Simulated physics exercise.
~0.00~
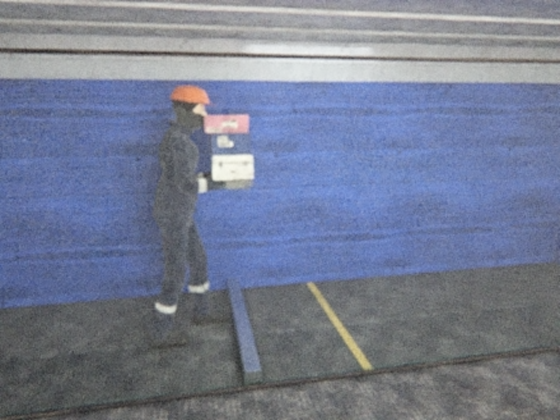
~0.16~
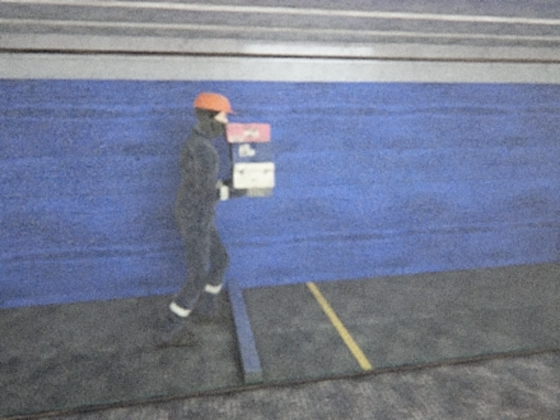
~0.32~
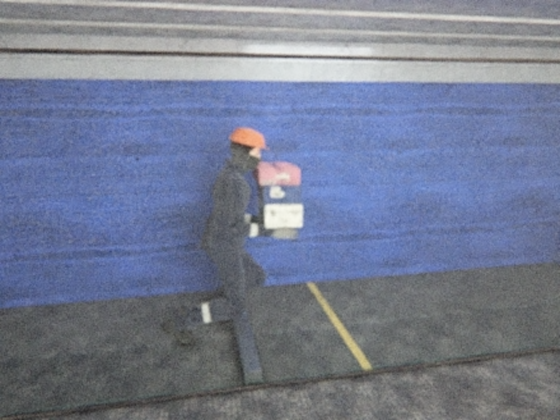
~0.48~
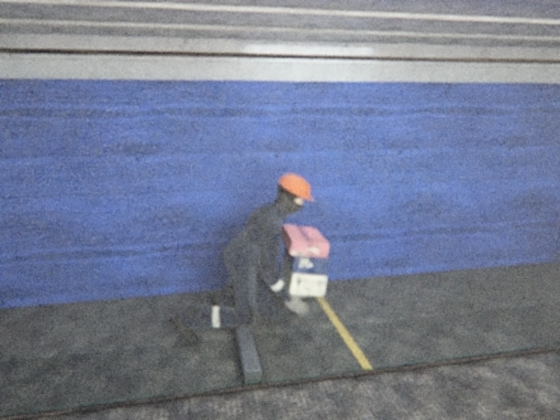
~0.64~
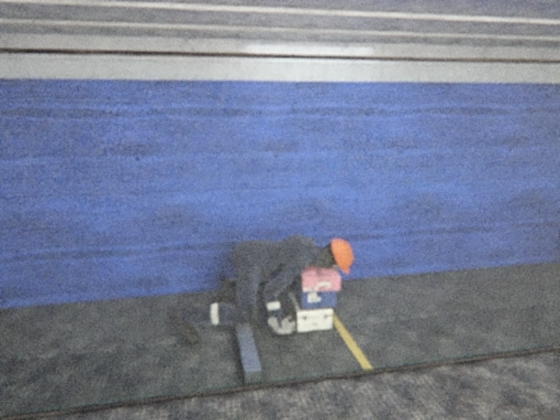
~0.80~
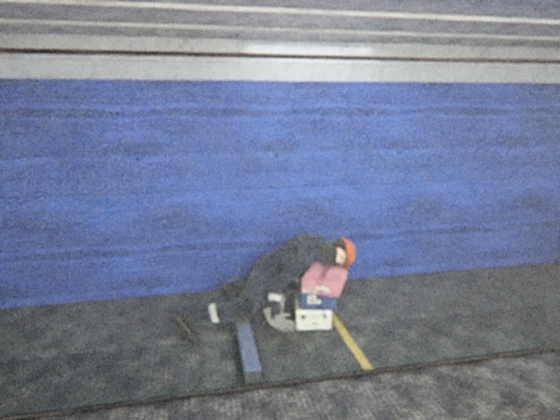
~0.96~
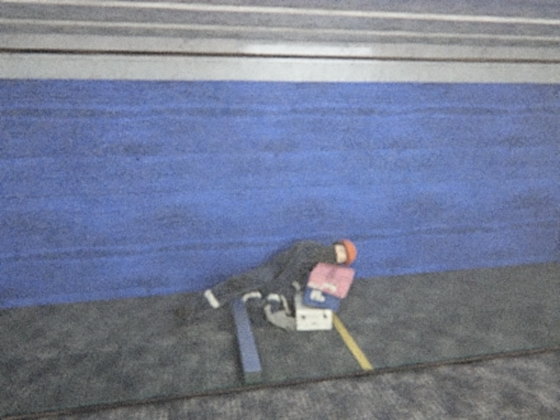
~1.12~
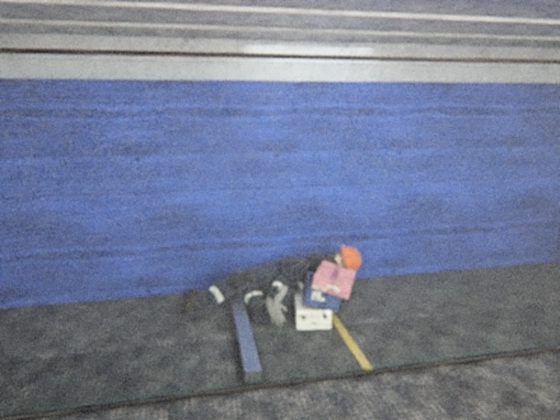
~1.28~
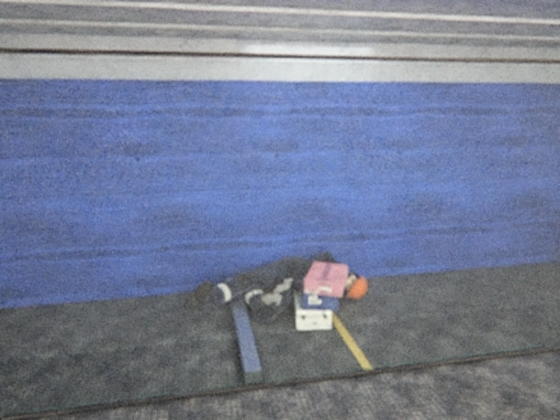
Beside a stationary blue train, a figure in an orange helmet carried three stacked boxes rightward, crumpled forward over a low rail and ended up sprawled, head past the yellow line, while the pink, blue and white boxes stayed piled short of it.
